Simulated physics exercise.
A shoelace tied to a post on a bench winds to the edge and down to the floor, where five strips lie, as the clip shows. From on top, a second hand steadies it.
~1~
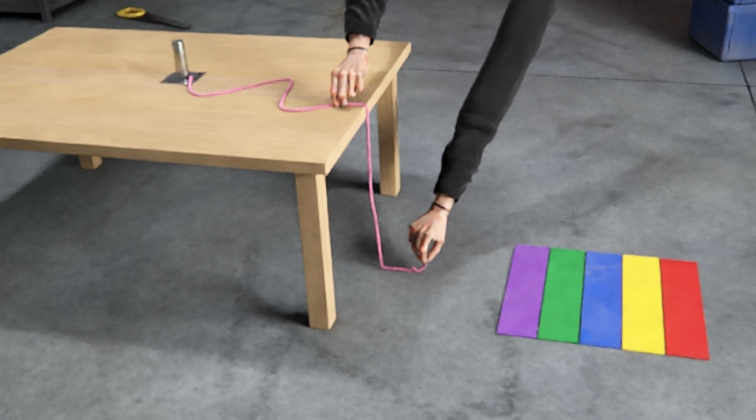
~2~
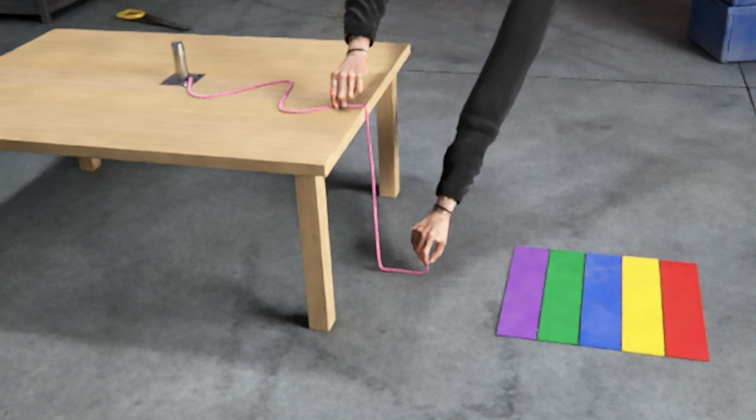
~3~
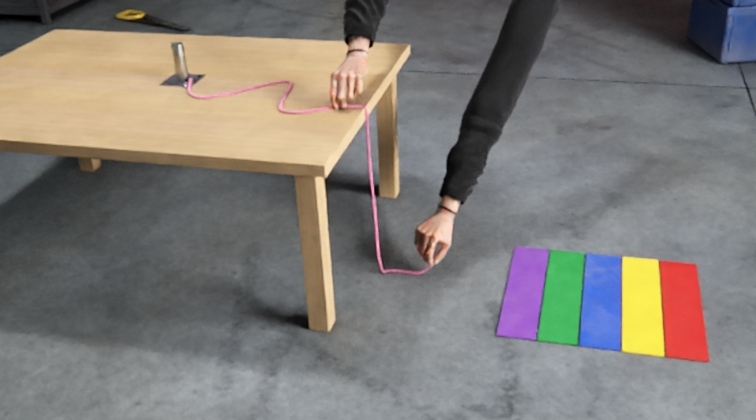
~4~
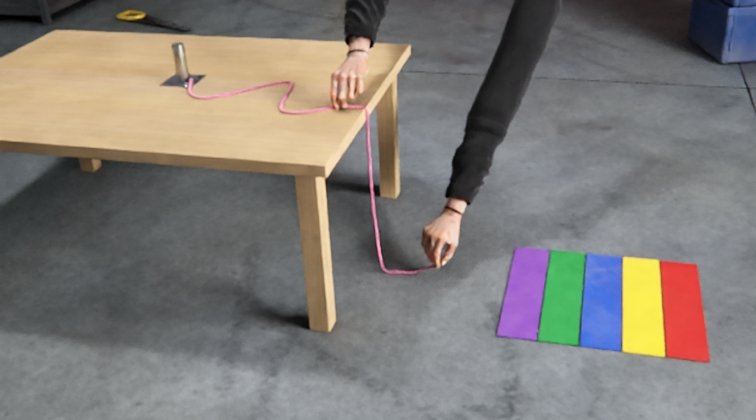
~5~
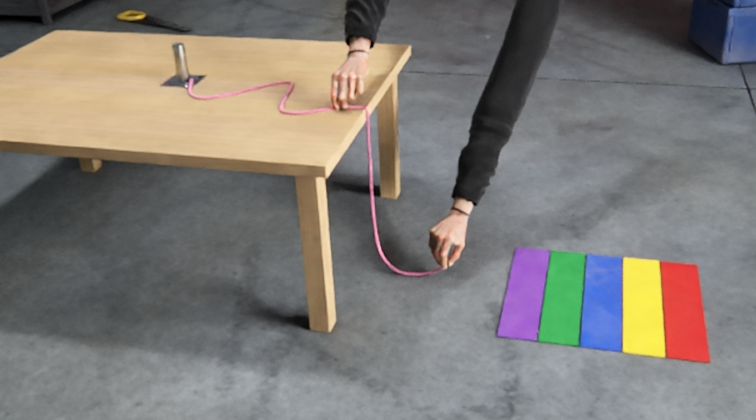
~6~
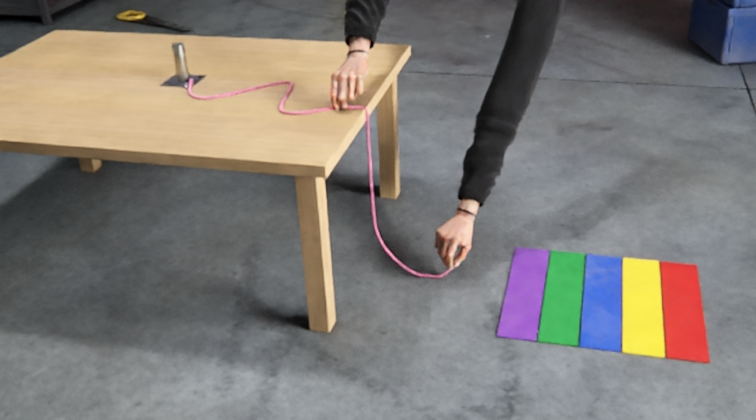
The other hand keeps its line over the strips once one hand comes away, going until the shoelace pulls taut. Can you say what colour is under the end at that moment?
Yes, it is red.
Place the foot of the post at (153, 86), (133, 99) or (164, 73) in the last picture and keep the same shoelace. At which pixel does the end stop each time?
First (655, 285), then (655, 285), and last (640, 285).
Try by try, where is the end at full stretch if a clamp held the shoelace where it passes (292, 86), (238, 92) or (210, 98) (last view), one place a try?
Try one gives (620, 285), try two (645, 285), and try three (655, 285).
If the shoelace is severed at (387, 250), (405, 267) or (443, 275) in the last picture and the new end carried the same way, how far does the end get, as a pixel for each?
Taking the tries in order gives (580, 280), (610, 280) and (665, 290).
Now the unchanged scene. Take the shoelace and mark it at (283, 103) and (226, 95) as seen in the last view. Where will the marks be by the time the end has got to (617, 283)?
Roughly (373, 107) for the first and (264, 87) for the second.
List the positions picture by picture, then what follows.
The first picture shows end (426, 260); purple (519, 318); green (560, 322); blue (601, 327); yellow (643, 332); red (686, 337).
The second picture shows end (429, 262); shoelace through (191, 94) (267, 84) (281, 103) (352, 106) (373, 178) (379, 255).
The third picture shows end (433, 263).
The fourth picture shows end (440, 264); shoelace through (192, 95) (267, 85) (282, 104) (353, 107) (371, 179) (380, 257).
The fifth picture shows end (447, 265).
The sixth picture shows end (453, 265); shoelace through (192, 95) (267, 86) (282, 104) (353, 108) (371, 179) (390, 254).
Soon after, end near (617, 283); over blue.
After that, end near (662, 288); over yellow.
At the stop, end near (688, 290); over red. It halts on the red strip.
